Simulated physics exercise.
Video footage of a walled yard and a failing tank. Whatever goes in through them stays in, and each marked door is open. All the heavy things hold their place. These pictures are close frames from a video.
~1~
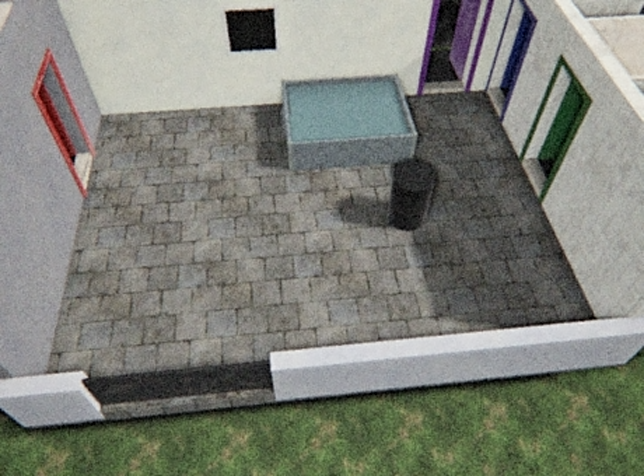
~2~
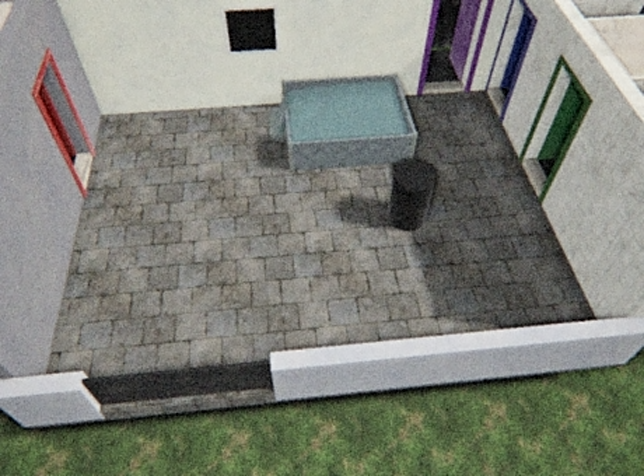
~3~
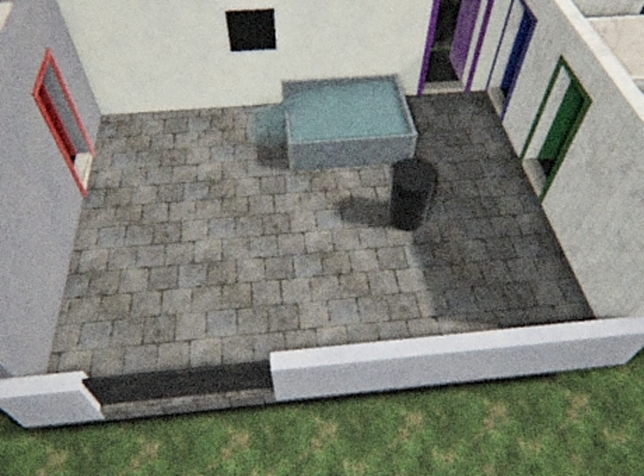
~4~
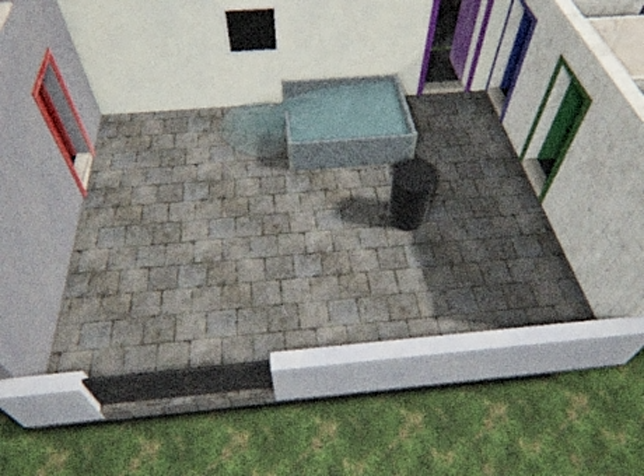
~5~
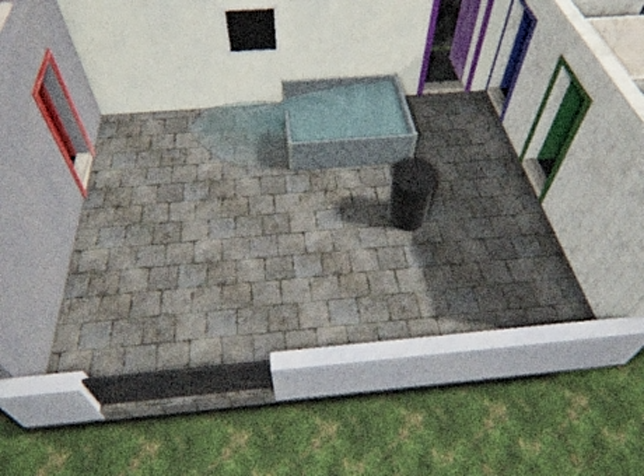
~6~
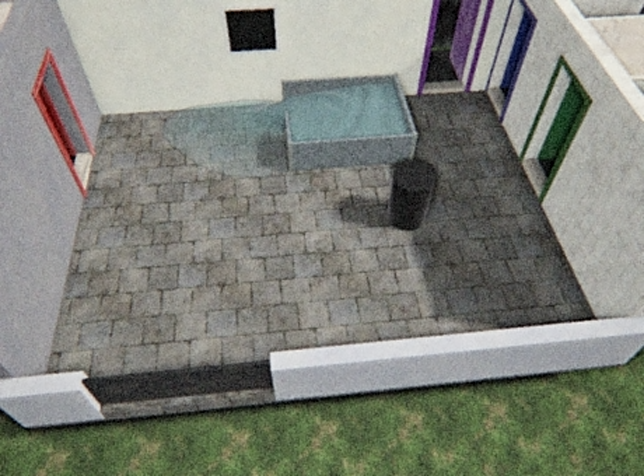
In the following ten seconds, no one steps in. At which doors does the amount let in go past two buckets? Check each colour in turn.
At the end, the green door is going to allow two buckets or less; the red door is going to allow over two buckets; the blue door is going to allow two buckets or less; the purple door is going to allow two buckets or less.
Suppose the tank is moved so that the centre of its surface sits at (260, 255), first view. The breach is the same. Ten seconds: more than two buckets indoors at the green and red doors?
Green door: Falls short; red door: Falls short.
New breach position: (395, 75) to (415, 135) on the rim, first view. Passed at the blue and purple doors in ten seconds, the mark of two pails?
In short: The blue door goes over, the purple door is over.
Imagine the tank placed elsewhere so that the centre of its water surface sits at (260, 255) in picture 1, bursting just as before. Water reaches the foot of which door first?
My answer: The red-painted one.
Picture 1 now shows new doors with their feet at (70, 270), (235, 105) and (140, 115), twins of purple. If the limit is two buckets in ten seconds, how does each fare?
Result, in listed order - doesn't reach the limit, gets past the limit, gets past the limit.
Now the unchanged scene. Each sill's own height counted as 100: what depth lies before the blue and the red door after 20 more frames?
First 0 percent, then 170 percent.
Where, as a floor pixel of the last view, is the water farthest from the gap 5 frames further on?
The farthest wet point should be near (92, 163).
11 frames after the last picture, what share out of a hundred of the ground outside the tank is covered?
Close to 20 %.
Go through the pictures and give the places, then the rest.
In the first picture, still water in the tank at (346, 110).
In the second picture, the front is at (274, 137), out from the gap at (287, 114).
In the third picture, water pours out at (287, 116) and has run to (252, 137).
In the fourth picture, water pours out at (287, 116) and has run to (224, 135).
In the fifth picture, the front is at (196, 126), out from the gap at (287, 116).
In the sixth picture, the front is at (168, 124), out from the gap at (287, 116).
A moment on, water covers 15 % of the floor; the green door not reached, the red door not reached, the blue door not reached, the purple door not reached.
Next, water covers 20 % of the floor; the green door not reached, the red door under two buckets in, the blue door not reached, the purple door not reached.
Then, water covers 25 % of the floor; the green door not reached, the red door over two buckets in, the blue door not reached, the purple door not reached.
Later, water covers 50 % of the floor; the green door not reached, the red door over two buckets in, the blue door wet at the sill, nothing in, the purple door wet at the sill, nothing in.
In the end, water covers 75 % of the floor; the green door not reached, the red door over two buckets in, the blue door wet at the sill, nothing in, the purple door wet at the sill, nothing in.
